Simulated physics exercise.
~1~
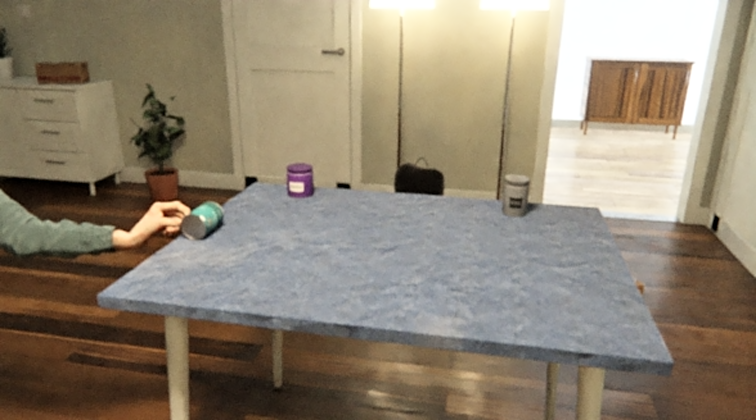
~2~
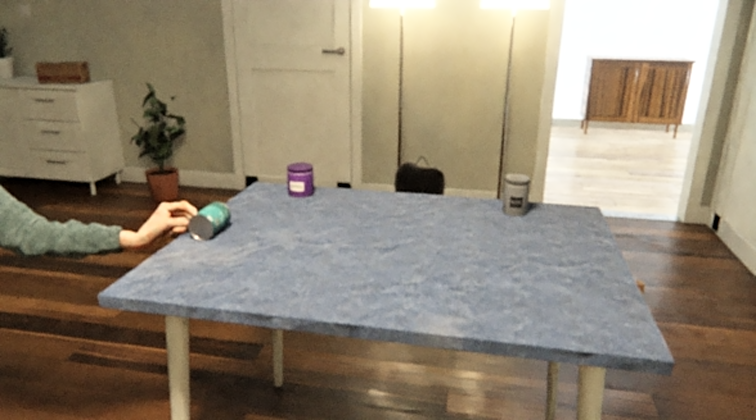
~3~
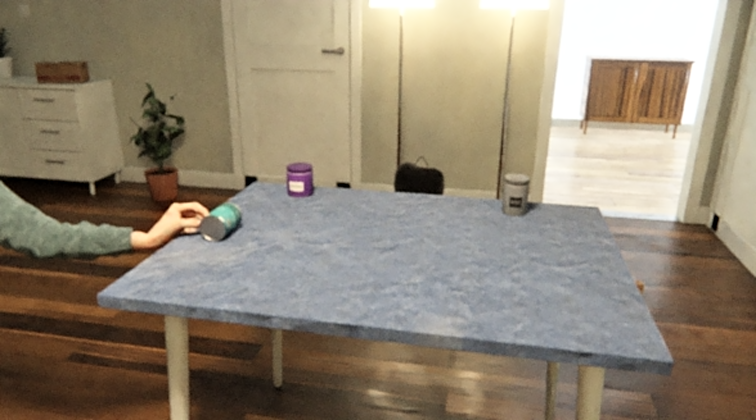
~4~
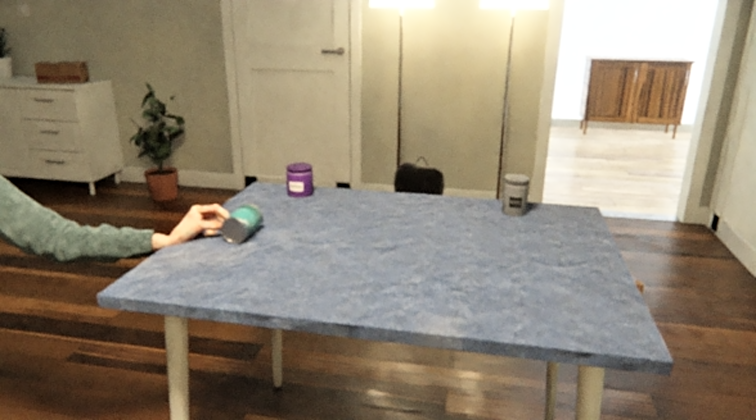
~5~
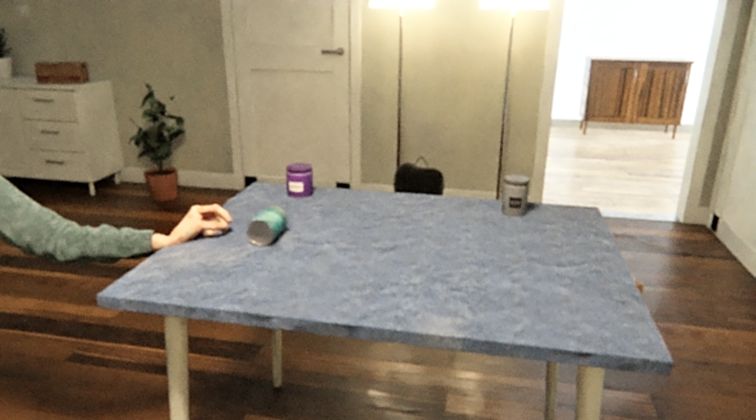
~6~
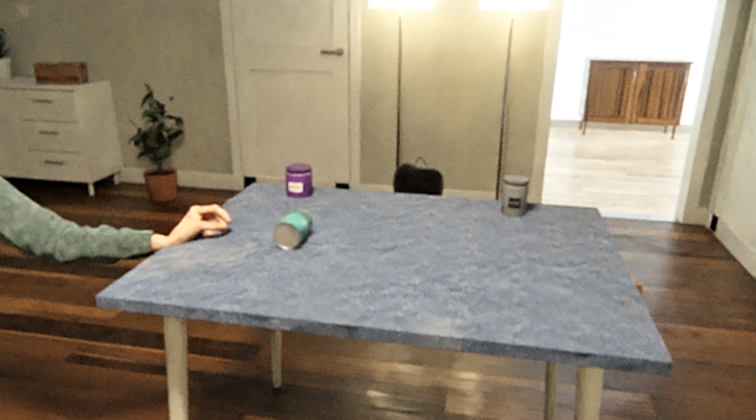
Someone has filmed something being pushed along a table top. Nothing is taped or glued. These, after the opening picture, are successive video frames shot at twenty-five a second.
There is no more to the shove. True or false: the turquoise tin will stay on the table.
False.
Then, 0.20 s later than the last frame, turquoise tin moved well along near (426, 240).
Then, 0.50 s later than the last frame, turquoise tin moved well along near (628, 257).
Then, 0.70 s later than the last frame, turquoise tin now off the table.
Then, 1.00 s later than the last frame, things are still on the move.
When it is over, off the table, turquoise tin.
